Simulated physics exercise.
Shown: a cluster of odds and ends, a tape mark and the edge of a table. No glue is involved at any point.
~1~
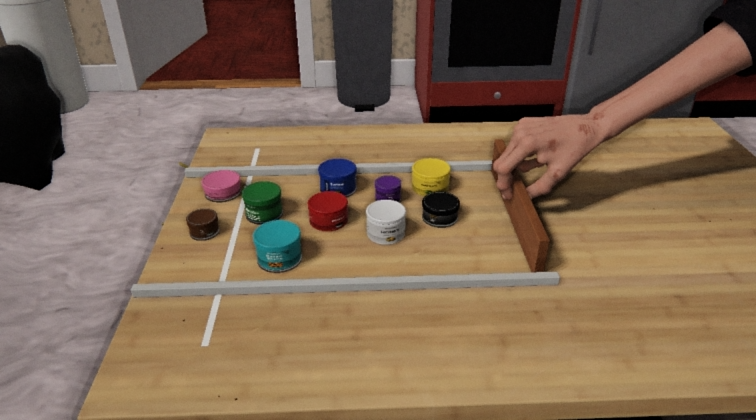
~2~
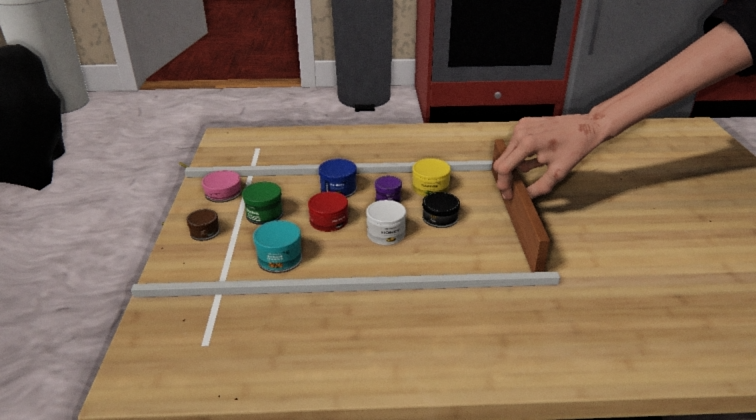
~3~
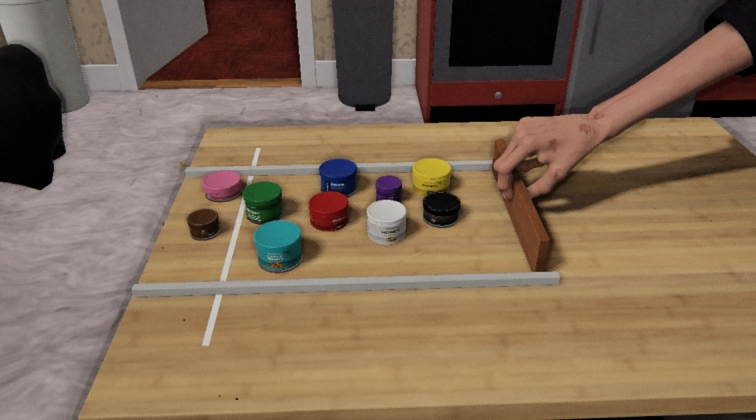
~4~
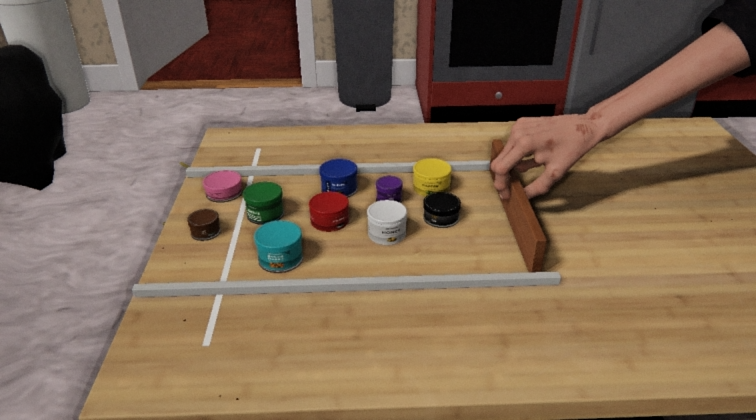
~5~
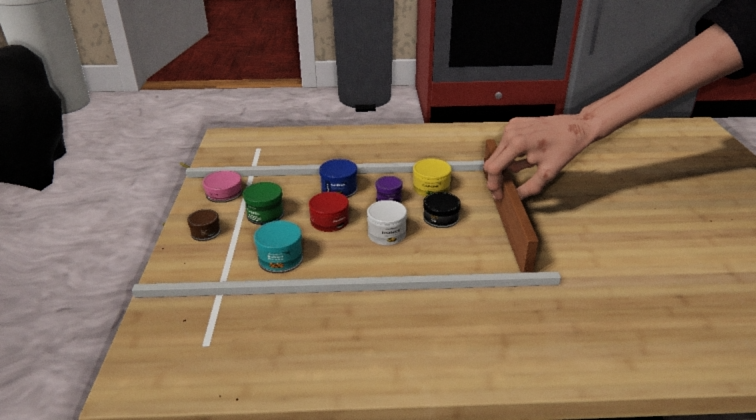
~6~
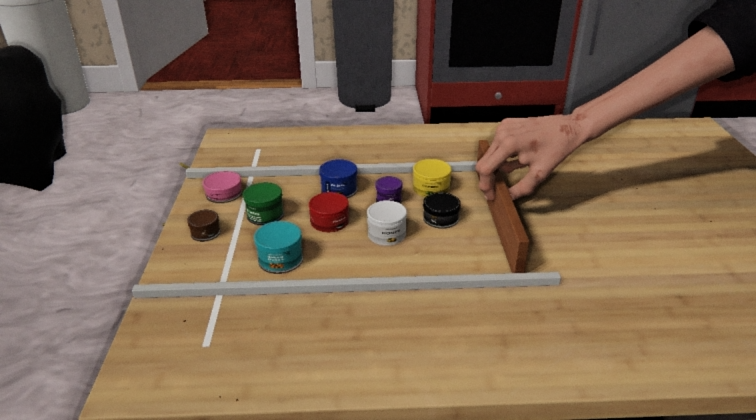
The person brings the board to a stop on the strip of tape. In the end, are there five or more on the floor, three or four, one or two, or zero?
The number of pieces cleared off the edge is going to be one or two exactly.
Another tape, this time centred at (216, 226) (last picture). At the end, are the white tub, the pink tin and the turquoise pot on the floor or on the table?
The white tub? It is safe. The pink tin? It does not stay. The turquoise pot? It is safe.
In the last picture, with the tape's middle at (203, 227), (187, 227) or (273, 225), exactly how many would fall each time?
Down on the floor: 5, 5 and 0.
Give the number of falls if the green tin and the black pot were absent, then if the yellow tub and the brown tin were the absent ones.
1 and 0.
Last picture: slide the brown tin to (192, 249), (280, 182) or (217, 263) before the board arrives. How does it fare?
Taking the places in the order given: It holds firm, it drops, it holds firm.
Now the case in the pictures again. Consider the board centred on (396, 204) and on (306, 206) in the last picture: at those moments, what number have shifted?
Counts: 5 / 9.
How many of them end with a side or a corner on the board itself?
It's touching 5 at the end.
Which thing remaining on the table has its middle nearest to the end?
Blue pot ends nearest.
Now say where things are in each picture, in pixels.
The first picture shows brown tin (203, 225); pink tin (222, 186); green tin (263, 203); board (516, 200); tape (237, 225).
The second picture shows pink tin (222, 186); blue pot (338, 179).
The third picture shows green tin (264, 203); yellow tub (432, 178).
The fourth picture shows brown tin (204, 225); black pot (442, 210).
The fifth picture shows pink tin (223, 186); board (507, 201).
The sixth picture shows brown tin (204, 225); pink tin (223, 187); green tin (264, 203); board (499, 201); tape (238, 226).
Soon after, none off yet; brown tin at rest near (204, 225); pink tin at rest near (223, 187); green tin at rest near (264, 203).
Then, none off yet; brown tin at rest near (204, 225); pink tin at rest near (223, 187); green tin at rest near (261, 203).
Further on, none off yet; brown tin moving near (195, 224); pink tin moved about its own width near (197, 188); green tin moved about its own width near (235, 201).
By the end, the number that fall off is one or two; fallen, pink tin and brown tin.
